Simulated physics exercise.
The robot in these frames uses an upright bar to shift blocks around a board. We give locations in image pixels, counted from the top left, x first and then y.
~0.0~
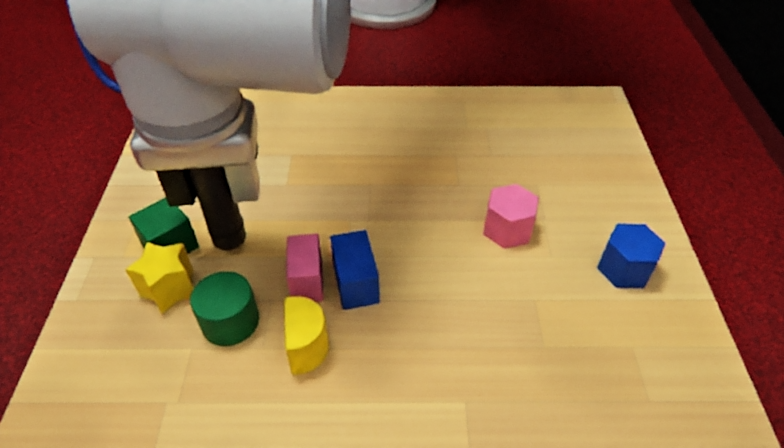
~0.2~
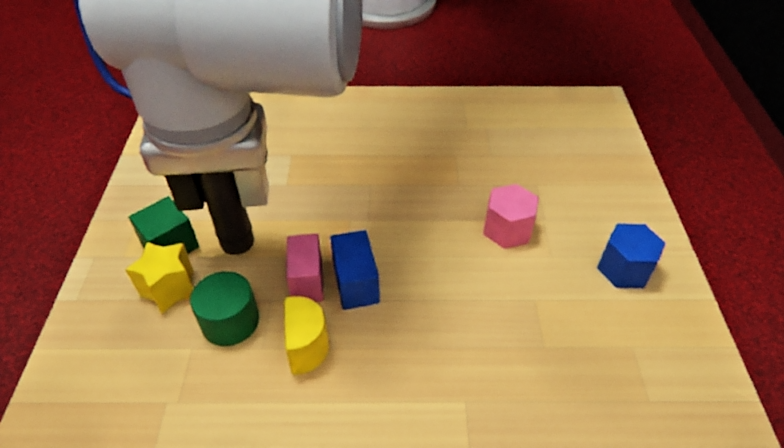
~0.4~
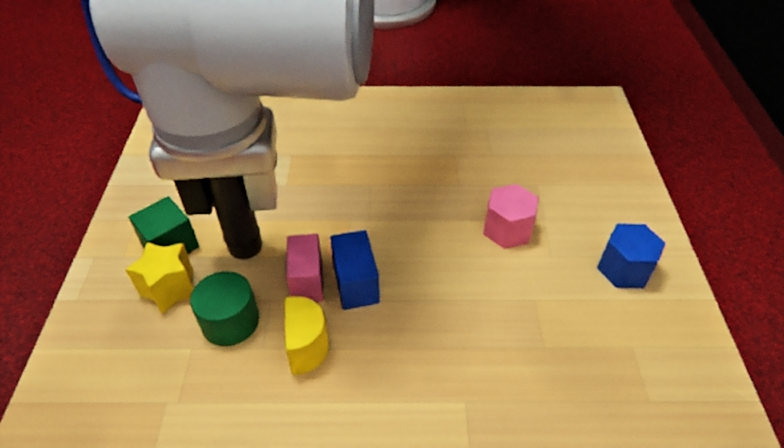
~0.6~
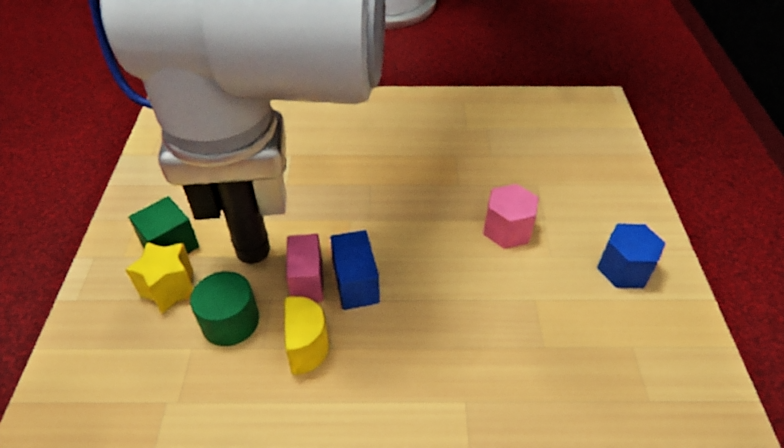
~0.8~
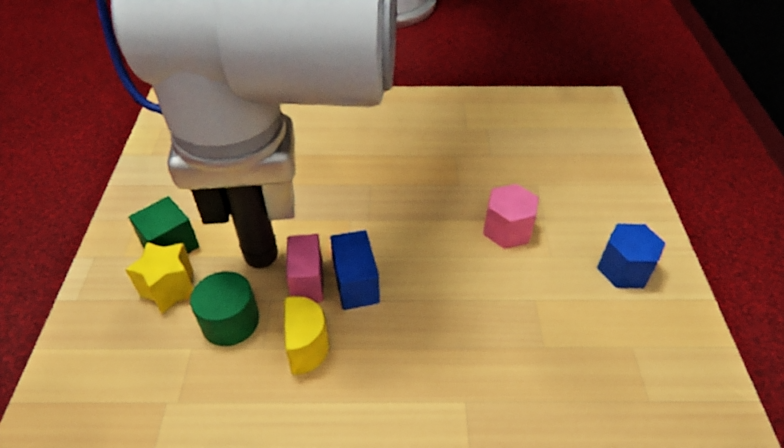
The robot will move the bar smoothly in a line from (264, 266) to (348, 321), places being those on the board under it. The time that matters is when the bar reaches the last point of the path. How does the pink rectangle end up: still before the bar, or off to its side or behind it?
Left aside or behind.
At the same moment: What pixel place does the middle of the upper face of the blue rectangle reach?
The centre of its top will be at (394, 251).
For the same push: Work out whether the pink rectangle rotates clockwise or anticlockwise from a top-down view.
It spins anti-clockwise.
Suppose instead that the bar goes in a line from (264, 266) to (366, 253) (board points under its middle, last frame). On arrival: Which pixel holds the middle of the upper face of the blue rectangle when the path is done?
It should be at (396, 271) by then.
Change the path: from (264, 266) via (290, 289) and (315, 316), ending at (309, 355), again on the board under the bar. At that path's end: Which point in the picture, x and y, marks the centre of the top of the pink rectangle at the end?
At (337, 266).
The first path, step by step. Halfway along, bar at (303, 283); pink rectangle at (336, 262), turned 15° anticlockwise; blue rectangle at (371, 255).
At the end, bar at (347, 311); yellow half-round block still; pink rectangle at (367, 270), turned 40° anticlockwise; blue rectangle at (394, 251), turned 35° anticlockwise.
